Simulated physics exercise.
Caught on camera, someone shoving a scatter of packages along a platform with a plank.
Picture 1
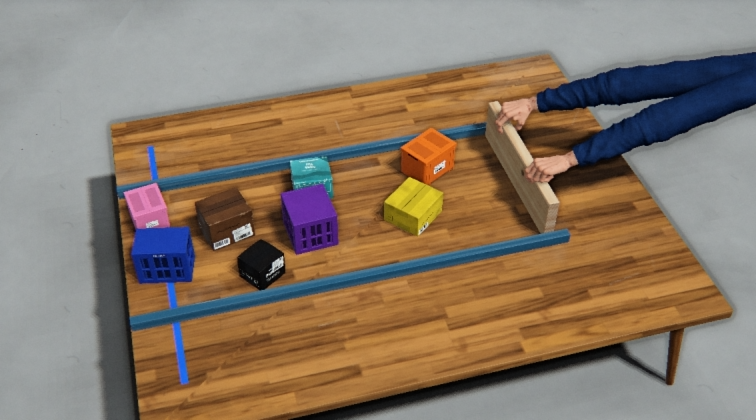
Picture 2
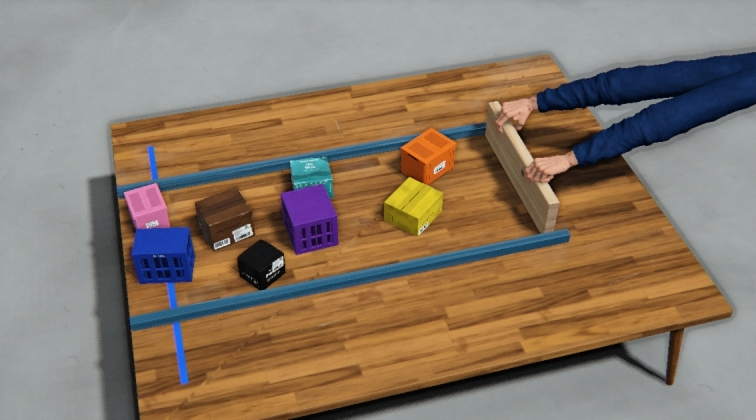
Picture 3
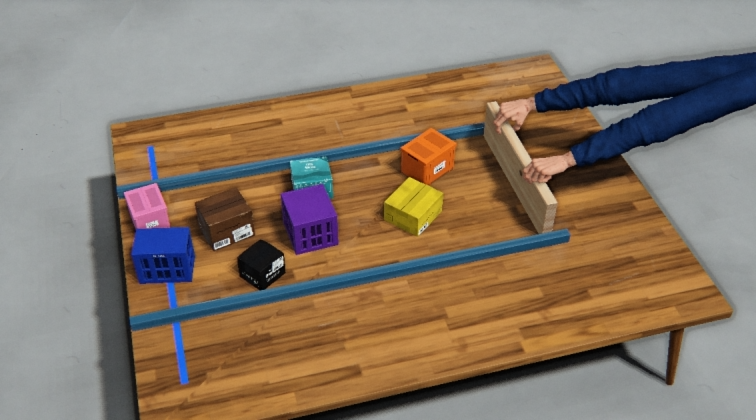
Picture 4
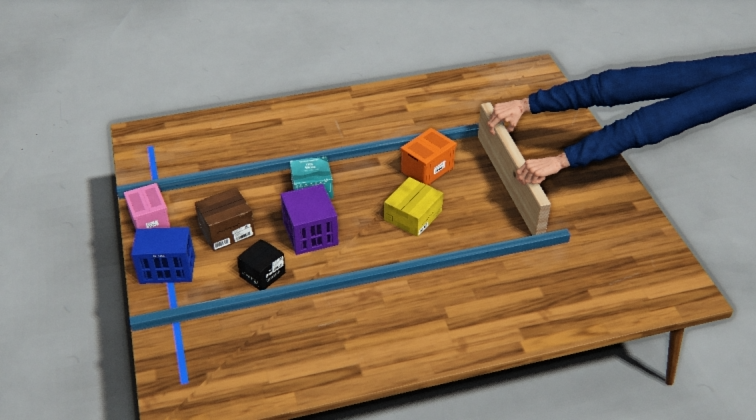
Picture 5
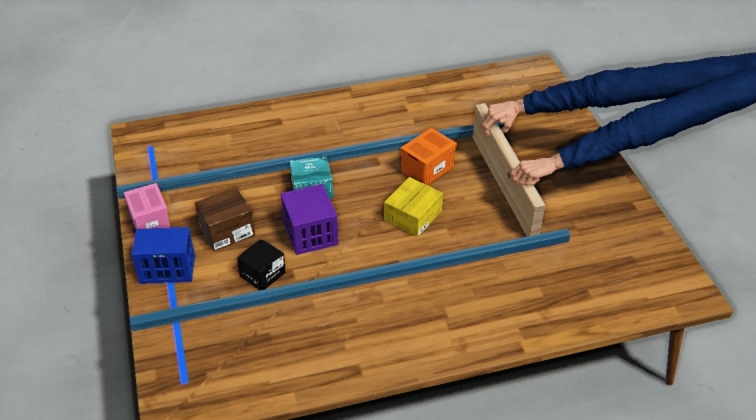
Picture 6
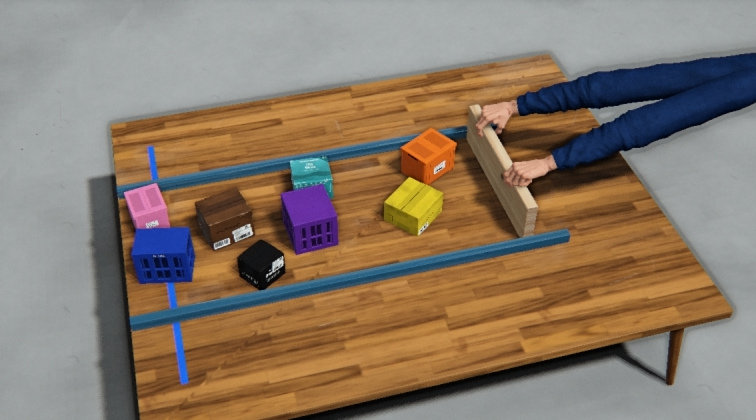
A wooden table on a grey floor is seen from above at an angle, the view staying still. Between two blue-grey rails sit eight boxes and crates: pink and blue at the left by a bright blue tape line, then brown, black, turquoise and purple, with yellow and orange nearer the plank. Two blue-sleeved arms slide the plank slightly left from the right, while the packages stay put.
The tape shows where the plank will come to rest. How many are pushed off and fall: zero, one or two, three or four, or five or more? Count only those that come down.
Outcome: The number that fall off is five or more.
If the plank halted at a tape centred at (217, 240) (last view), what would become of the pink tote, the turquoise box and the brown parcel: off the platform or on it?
The pink tote goes over; the turquoise box is kept; the brown parcel is lost.
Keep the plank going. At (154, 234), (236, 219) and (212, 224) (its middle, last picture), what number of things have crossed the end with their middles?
It would be 5, 3 and 3.
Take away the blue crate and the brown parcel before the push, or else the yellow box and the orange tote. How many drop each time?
It would be 3 and 3.
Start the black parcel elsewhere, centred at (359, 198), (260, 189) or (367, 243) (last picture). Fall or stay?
In turn it survives; comes down; is kept.
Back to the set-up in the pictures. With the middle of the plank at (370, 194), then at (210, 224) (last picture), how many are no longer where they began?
First 4, then 8.
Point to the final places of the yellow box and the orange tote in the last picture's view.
The yellow box stops around (140, 245); the orange tote around (133, 202).
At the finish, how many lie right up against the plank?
The number is 3.
A little later, none off yet; pink tote at rest near (148, 211); blue crate at rest near (164, 256); brown parcel at rest near (225, 219).
When it is over, the number that fall off is five or more; down, turquoise box, purple crate, brown parcel, blue crate and pink tote.
